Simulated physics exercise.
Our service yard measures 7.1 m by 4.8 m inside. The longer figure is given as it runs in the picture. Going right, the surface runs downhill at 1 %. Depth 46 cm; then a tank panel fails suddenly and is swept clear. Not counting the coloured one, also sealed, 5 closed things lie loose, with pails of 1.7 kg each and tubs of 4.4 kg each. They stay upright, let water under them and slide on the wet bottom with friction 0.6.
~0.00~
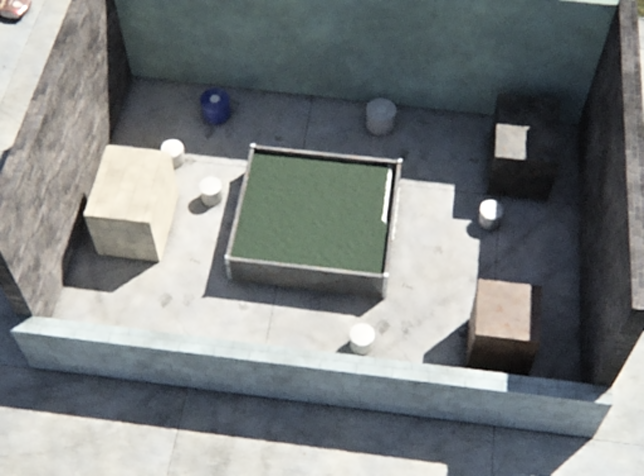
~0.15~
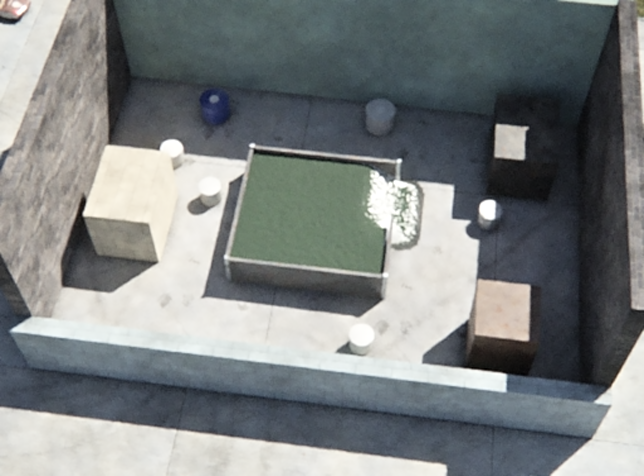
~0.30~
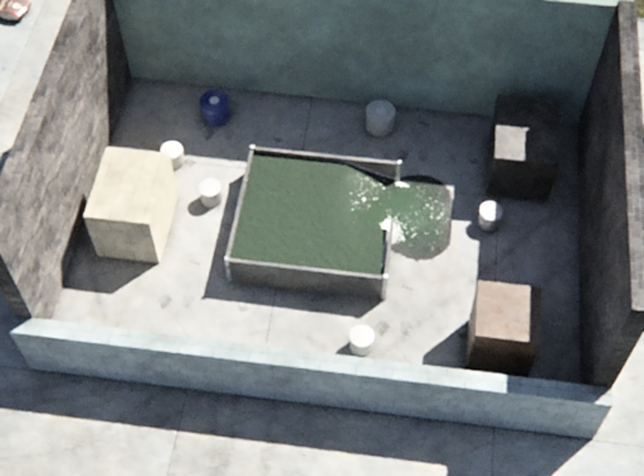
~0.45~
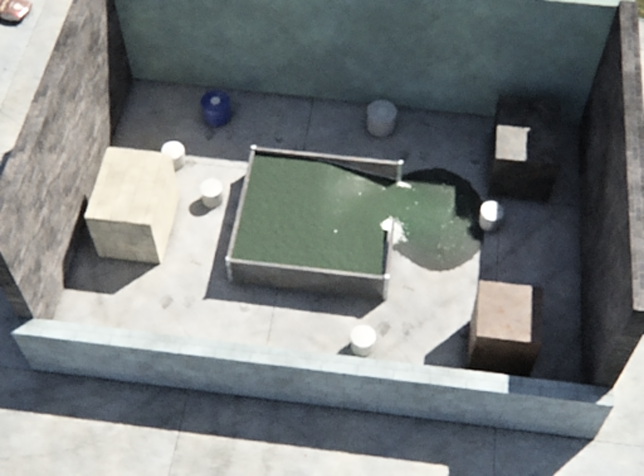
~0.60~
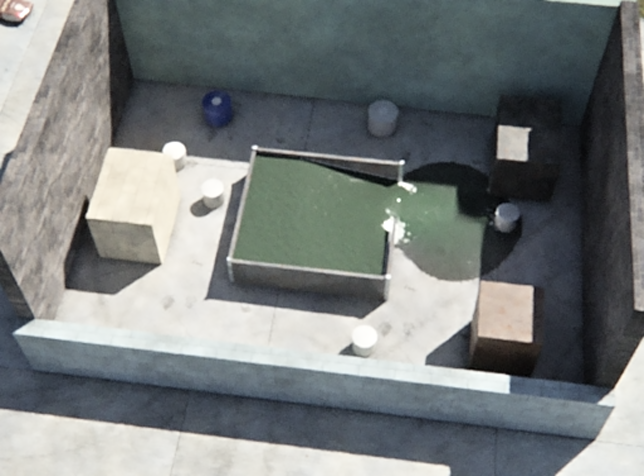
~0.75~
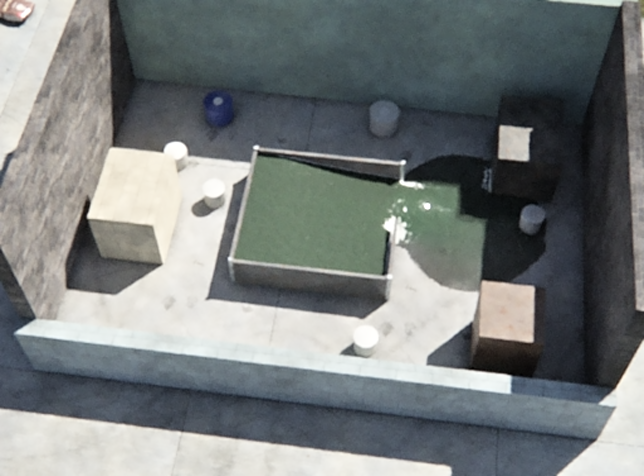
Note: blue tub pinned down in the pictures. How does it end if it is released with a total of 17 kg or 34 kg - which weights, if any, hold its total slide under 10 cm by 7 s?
To my eye, the lighter setting does the job.
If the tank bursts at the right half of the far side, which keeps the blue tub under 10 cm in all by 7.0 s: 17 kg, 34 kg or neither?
So only the heavier pick.
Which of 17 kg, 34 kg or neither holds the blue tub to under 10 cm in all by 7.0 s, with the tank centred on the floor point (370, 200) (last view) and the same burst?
Lab note - in that case: Lighter mass suffices.
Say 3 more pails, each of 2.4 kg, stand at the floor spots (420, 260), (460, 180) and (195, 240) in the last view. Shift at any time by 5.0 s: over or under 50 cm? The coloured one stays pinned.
Each in turn: Not that far, further than that, not that far.
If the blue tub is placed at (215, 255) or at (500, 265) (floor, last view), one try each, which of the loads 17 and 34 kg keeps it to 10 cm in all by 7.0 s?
One by one: Lighter mass suffices; heavier mass alone.
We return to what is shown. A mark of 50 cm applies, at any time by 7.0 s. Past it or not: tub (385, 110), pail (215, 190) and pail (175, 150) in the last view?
In sequence the three objects are farther, not as far and not as far.
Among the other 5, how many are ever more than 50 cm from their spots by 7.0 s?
That adds up to 3.
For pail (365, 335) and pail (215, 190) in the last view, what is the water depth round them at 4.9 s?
First roughly 2 cm, second roughly 0 cm.
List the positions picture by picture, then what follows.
In the first frame, the blue tub at (215, 99), on the bottom; water covers 3.9 m2; 0 of 6 have shifted.
In the second frame, the blue tub at (214, 99) rests on the ground; water covers 4.4 m2; 0 of 6 have shifted.
In the third frame, the blue tub at (214, 100) rests on the ground; 5.0 m2 under water; 0 of 6 have shifted.
In the fourth frame, the blue tub at (215, 101) rests on the ground; water covers 5.8 m2; 0 of 6 have shifted.
In the fifth frame, the blue tub at (216, 101) rests on the ground; 6.6 m2 under water; 1 of 6 have shifted.
In the sixth frame, the blue tub at (218, 101) rests on the ground; 7.5 m2 under water; 1 of 6 have shifted.
After 1.4 s the blue tub would be 0 cm from its start with 17 kg and 0 cm from its start with 34 kg; 0 cm of water round it then.
After 3.1 s the blue tub would be 0 cm from its start with 17 kg and 0 cm from its start with 34 kg; 0 cm of water round it then.
After 4.9 s the blue tub would be 0 cm from its start with 17 kg and 0 cm from its start with 34 kg; 2 cm of water round it then.
After 7.0 s the blue tub would be 0 cm from its start with 17 kg and 0 cm from its start with 34 kg; 4 cm of water round it then.
